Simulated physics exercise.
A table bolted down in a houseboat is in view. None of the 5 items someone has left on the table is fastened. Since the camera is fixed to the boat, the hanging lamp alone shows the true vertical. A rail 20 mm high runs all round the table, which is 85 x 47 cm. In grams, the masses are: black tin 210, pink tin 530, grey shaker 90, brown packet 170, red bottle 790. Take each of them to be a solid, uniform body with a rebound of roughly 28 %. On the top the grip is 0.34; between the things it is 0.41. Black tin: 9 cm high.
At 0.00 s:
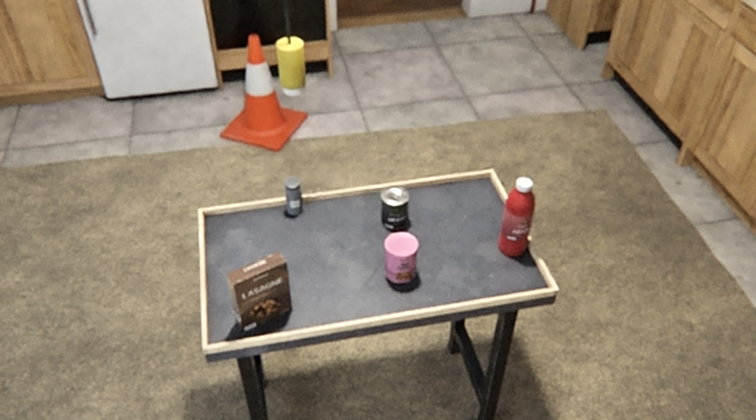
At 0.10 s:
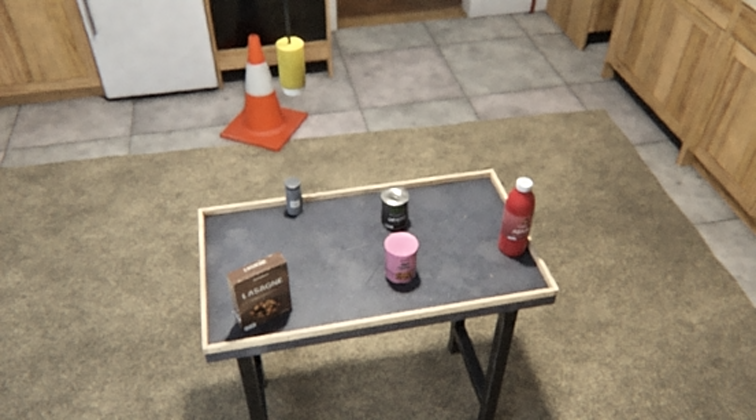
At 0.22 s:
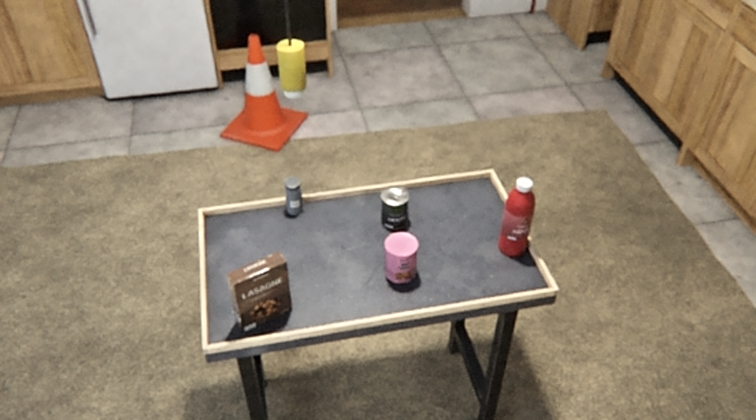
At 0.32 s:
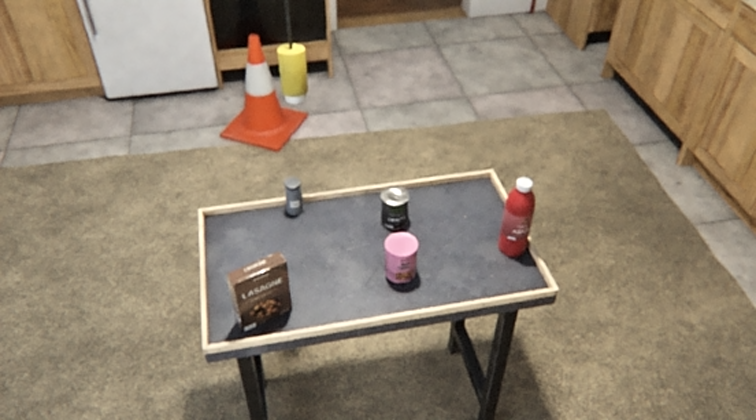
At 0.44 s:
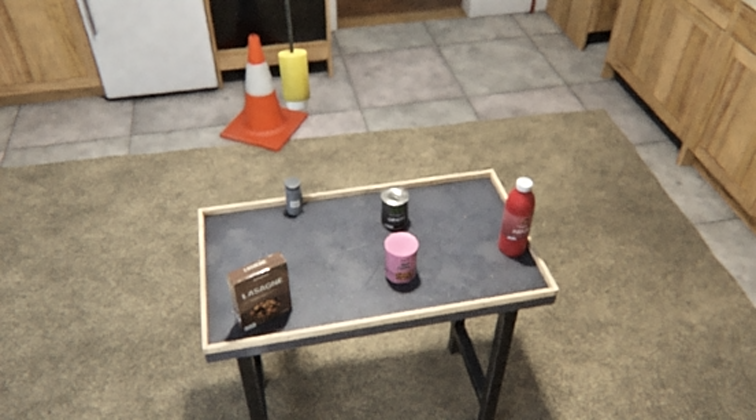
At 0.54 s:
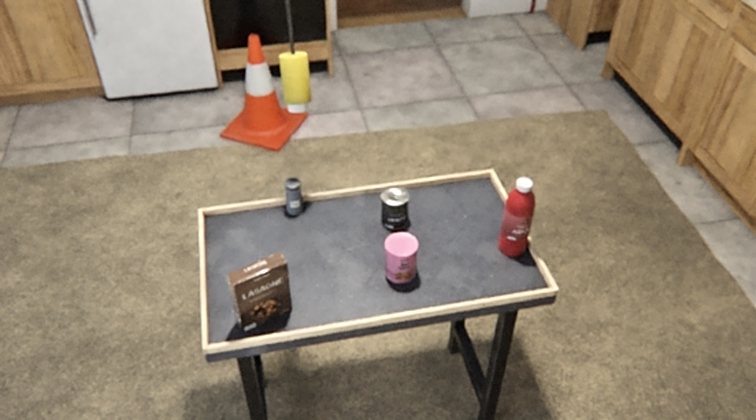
Yellow hanging lamp drifting slightly lower beside an orange cone, while packet, bottle, tins and shaker stay still on a rimmed table.
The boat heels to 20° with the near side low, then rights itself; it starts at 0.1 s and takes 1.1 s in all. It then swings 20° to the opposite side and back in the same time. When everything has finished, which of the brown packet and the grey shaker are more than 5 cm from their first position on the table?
Brown packet: Displaced; grey shaker: Not displaced.
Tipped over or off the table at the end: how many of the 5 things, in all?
The number here is 1.
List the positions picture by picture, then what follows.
The first picture shows boat level; brown packet (261, 292); grey shaker (294, 196).
The second picture shows boat level; red bottle (518, 216); black tin (395, 208).
The third picture shows heel 2°, near side down; pink tin (401, 259); red bottle (518, 216).
The fourth picture shows heel 7°, near side down; black tin (395, 208); pink tin (401, 259).
The fifth picture shows heel 14°, near side down; red bottle (518, 216); black tin (395, 208).
The sixth picture shows heel 18°, near side down; brown packet (261, 293); grey shaker (294, 196).
After 1.14 s, boat level; brown packet now off the table.
After 1.54 s, heel 14°, far side down.
At rest (2.8 s), off the table, brown packet; the other 4 in place, give or take 5 cm. Seen from the same camera at the end, grey shaker near (294, 196).
